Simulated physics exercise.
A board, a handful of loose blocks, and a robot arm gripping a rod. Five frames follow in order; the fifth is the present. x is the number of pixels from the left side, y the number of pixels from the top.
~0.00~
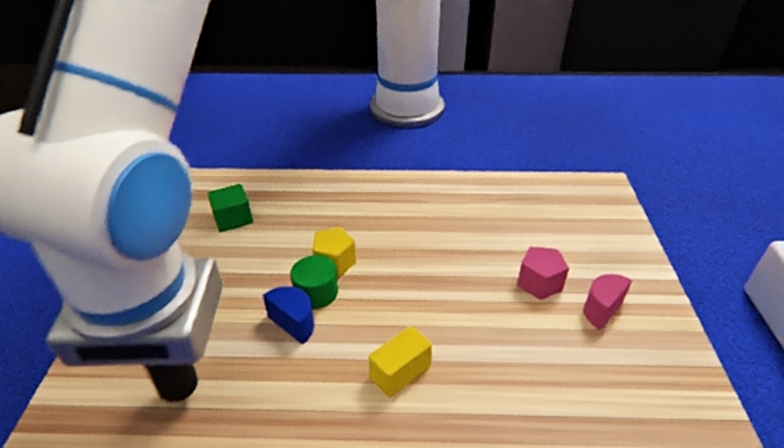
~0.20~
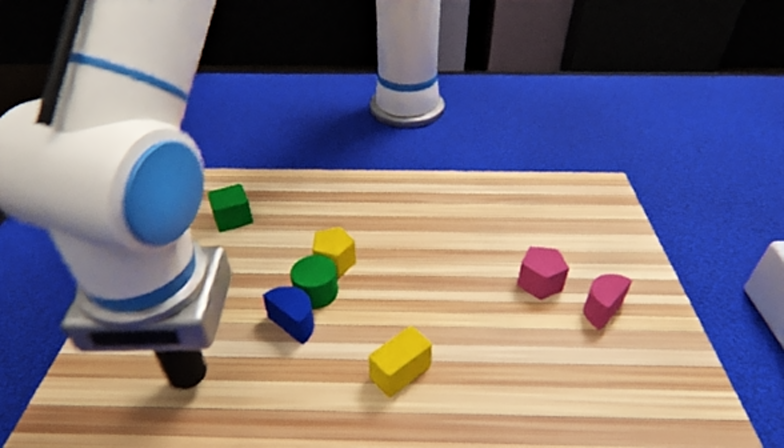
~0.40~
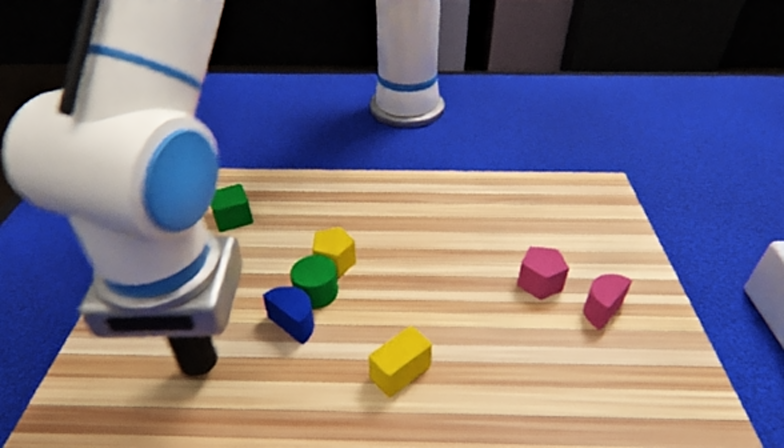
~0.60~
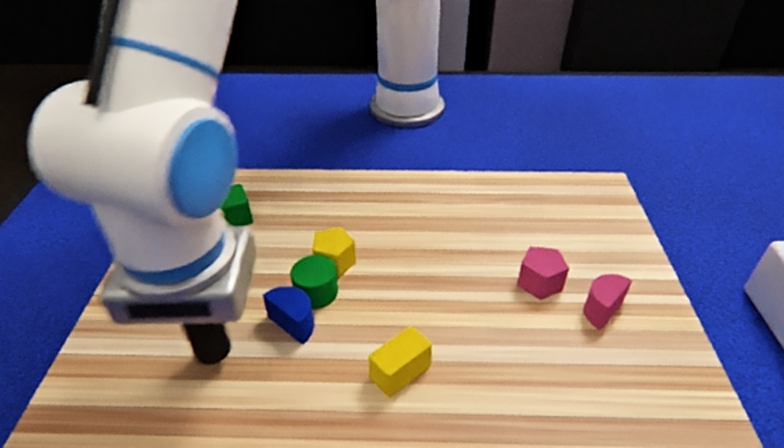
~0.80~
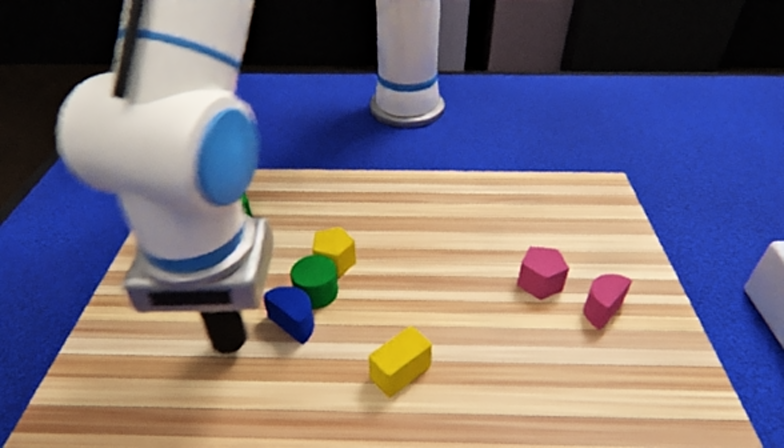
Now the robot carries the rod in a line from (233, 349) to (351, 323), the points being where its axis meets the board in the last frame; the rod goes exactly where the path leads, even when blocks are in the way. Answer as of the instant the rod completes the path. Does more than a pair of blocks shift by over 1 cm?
Yes - that is the case.
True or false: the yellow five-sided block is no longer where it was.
Answer: True.
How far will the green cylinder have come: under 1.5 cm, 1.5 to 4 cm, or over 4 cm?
Its final spot will lie 1.5 to 4 cm from the current one.
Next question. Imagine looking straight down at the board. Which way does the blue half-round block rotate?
Counterclockwise rotation.
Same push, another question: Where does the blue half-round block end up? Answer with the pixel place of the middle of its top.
Its top centre is at about (348, 278).
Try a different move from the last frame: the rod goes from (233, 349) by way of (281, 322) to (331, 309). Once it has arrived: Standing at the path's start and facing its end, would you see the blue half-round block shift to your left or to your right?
It will end up to the right.
The first path, step by step. One third of the way, rod (272, 330); blue half-round block (293, 299).
Two thirds of the way, rod (312, 321); blue half-round block (328, 287), turned 30° anticlockwise; green cylinder (327, 258); yellow five-sided block (336, 229).
At the end, rod (350, 314); blue half-round block (348, 278), turned 55° anticlockwise; green cylinder (334, 252); yellow five-sided block (336, 224); yellow oblong still.
